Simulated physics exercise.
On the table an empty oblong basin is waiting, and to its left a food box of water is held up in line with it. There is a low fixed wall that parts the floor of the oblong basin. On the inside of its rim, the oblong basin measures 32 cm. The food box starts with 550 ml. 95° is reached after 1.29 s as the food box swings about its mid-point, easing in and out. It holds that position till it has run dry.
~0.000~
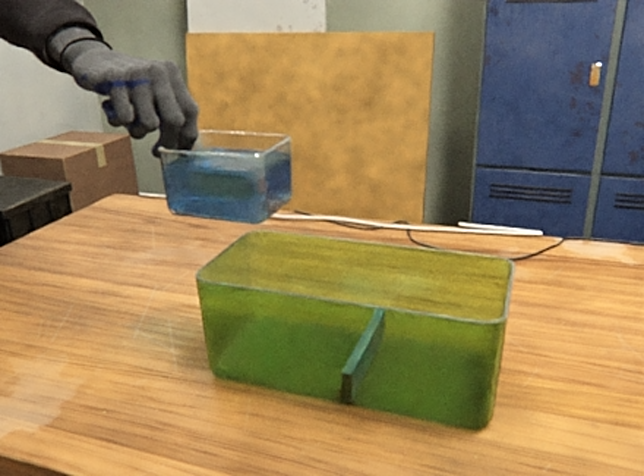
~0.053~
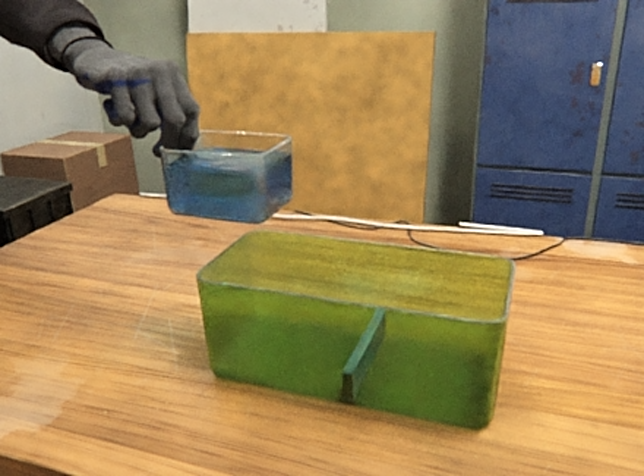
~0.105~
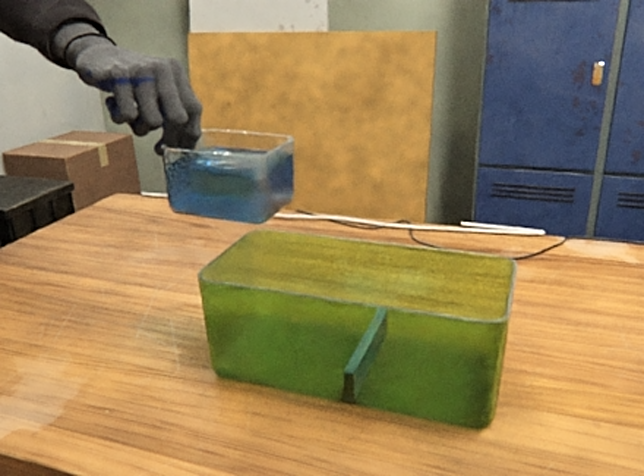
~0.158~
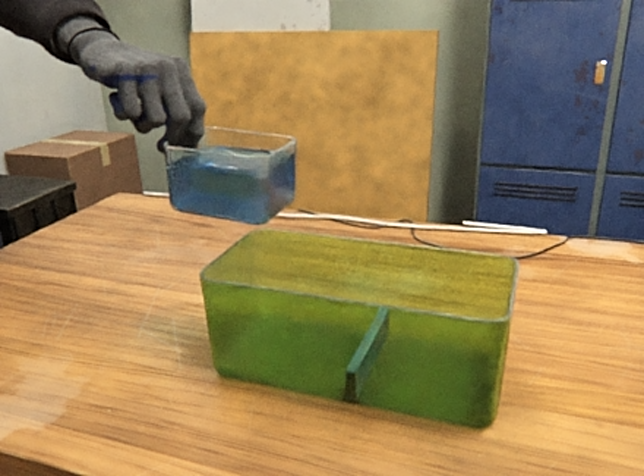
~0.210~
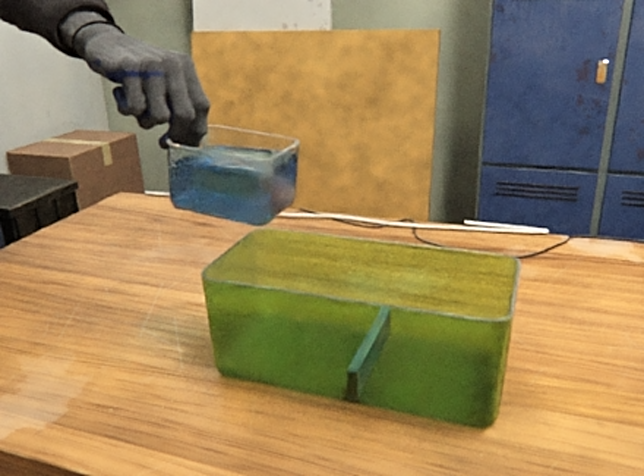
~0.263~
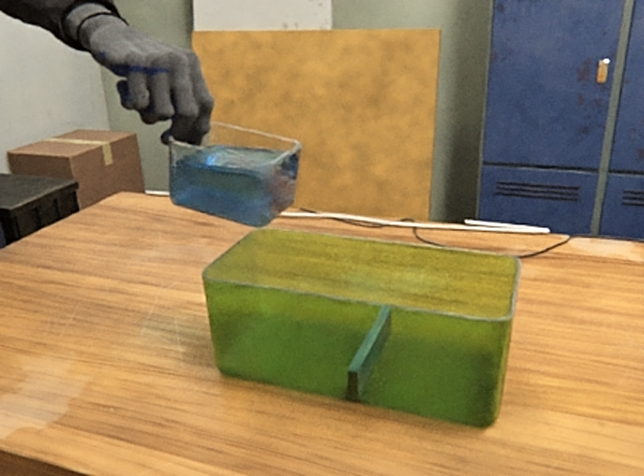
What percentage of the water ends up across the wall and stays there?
About 7 per cent.
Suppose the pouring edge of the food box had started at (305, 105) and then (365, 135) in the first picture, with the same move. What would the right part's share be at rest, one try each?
Some 65 and 95 per cent, in that order.
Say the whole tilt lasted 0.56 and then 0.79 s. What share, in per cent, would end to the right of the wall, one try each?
10 and 5 %.
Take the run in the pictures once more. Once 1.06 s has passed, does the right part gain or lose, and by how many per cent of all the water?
The amount climbs by around 2.
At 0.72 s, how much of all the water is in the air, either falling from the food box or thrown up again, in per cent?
I'd put it at about 20 percent.
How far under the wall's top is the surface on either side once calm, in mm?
Noted: Left near 14 mm, right near 34 mm.
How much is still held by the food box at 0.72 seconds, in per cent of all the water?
Close to 70 in a hundred.
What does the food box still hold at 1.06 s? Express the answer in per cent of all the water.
Around 20 in a hundred.
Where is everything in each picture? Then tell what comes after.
In the first picture, it leans 0°; its right rim is at (277, 148); the water meets the walls at (184, 155) and (278, 162); the oblong basin's rim runs from (223, 253) to (510, 290); the wall's top is at (365, 340).
In the second picture, it leans 0°; its right rim is at (278, 148); the water meets the walls at (185, 154) and (279, 162).
In the third picture, it leans 2°; its right rim is at (280, 149); the water meets the walls at (187, 154) and (281, 161).
In the fourth picture, it leans 3°; its right rim is at (283, 150); the water meets the walls at (189, 153) and (284, 161).
In the fifth picture, it leans 6°; its right rim is at (285, 152); the water meets the walls at (191, 153) and (285, 161).
In the sixth picture, it leans 9°; its right rim is at (287, 155); the water meets the walls at (192, 153) and (287, 160).
By 0.72 s the tilt is 56° and 70 per cent is still to pour, 9 is left of the wall and 0 right of it.
By 1.06 s the tilt is 88° and 20 per cent is still to pour, 69 is left of the wall and 5 right of it.
By 1.41 s the tilt is 95° and 4 per cent is still to pour, 88 is left of the wall and 6 right of it.
By 1.79 s the tilt is 95° and 0 per cent is still to pour, 92 is left of the wall and 7 right of it.
At rest 93 per cent lies left of the wall, 7 right of it and 1 outside.
